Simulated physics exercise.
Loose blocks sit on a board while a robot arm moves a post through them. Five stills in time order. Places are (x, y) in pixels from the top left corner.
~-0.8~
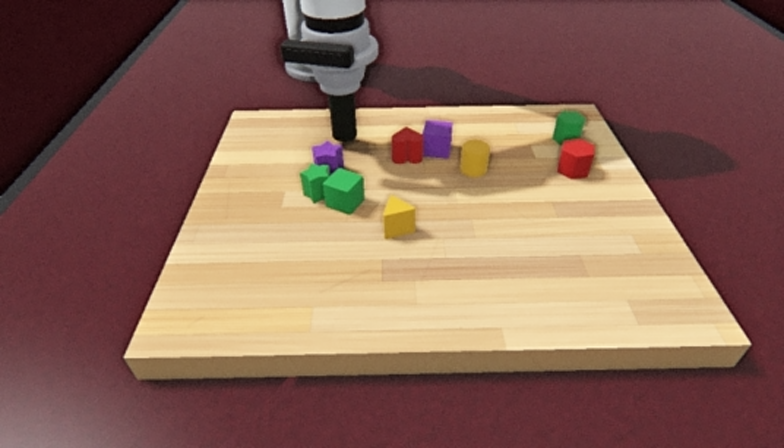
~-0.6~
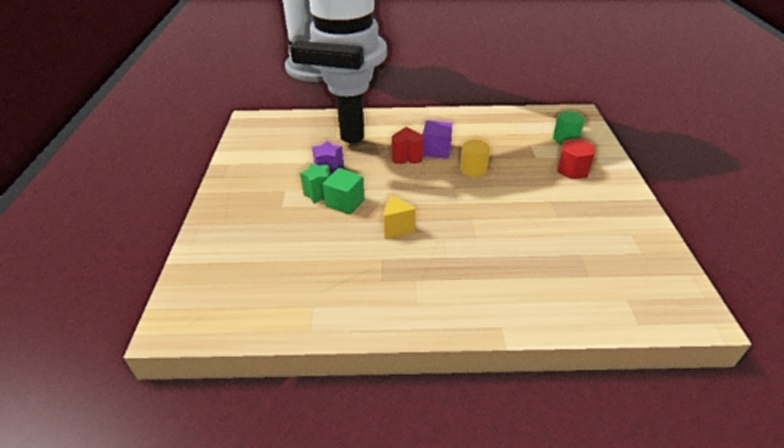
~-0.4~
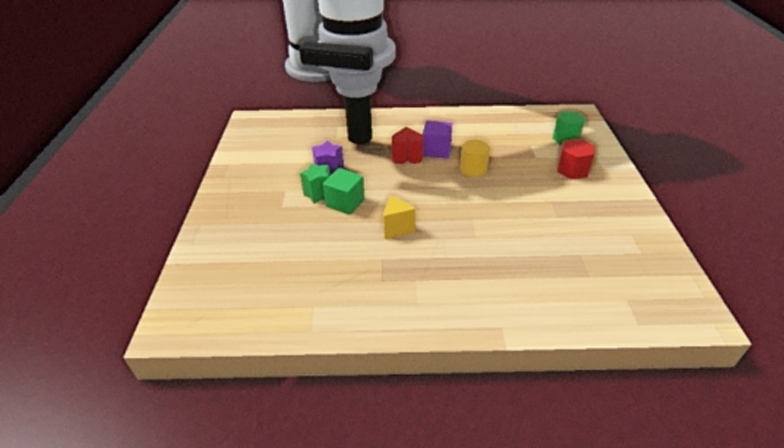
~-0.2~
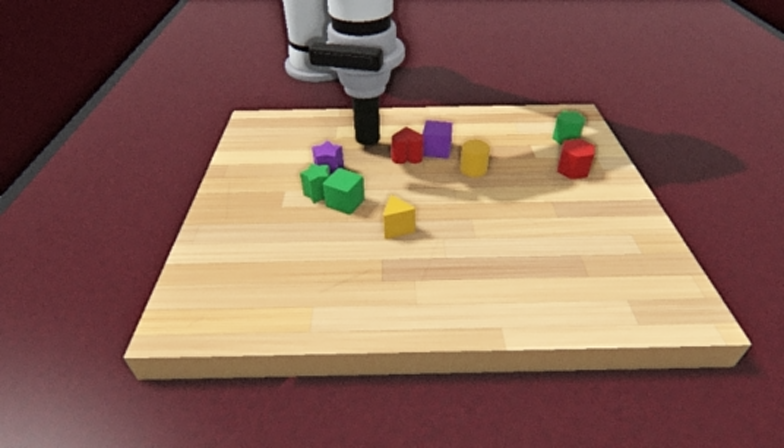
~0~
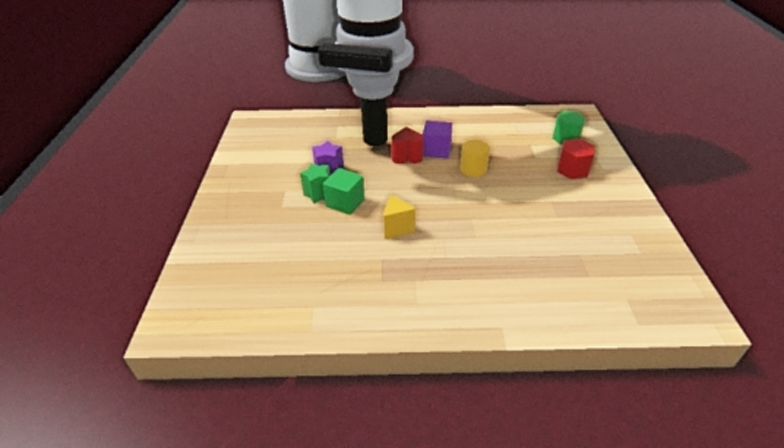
On a wooden board, a robot arm's black post slides slightly right while colored blocks stay still.
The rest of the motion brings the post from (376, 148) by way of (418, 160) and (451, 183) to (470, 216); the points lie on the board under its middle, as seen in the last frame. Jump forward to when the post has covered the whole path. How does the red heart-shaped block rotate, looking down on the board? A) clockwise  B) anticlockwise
Letter B.
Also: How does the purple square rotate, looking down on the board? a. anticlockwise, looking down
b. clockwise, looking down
Option a.
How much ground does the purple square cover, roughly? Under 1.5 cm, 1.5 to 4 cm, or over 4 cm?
Shift of under 1.5 cm.
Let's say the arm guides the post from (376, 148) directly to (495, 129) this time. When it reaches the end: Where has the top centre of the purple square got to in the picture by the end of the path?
Around (453, 128).
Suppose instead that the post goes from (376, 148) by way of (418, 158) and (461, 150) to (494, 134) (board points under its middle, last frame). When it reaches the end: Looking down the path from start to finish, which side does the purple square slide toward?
Towards the left-hand side.
On the path given first. One third of the way, post at (419, 152); red heart-shaped block at (441, 146); purple square at (446, 128), turned 40° anticlockwise.
Two thirds of the way, post at (452, 175); red heart-shaped block at (482, 165), turned 40° anticlockwise; purple square at (446, 128), turned 40° anticlockwise; yellow circle at (489, 148).
At the end, post at (471, 207); purple star-shaped block still; red heart-shaped block at (491, 170), turned 55° anticlockwise; purple square at (446, 128), turned 40° anticlockwise; yellow circle at (489, 148).
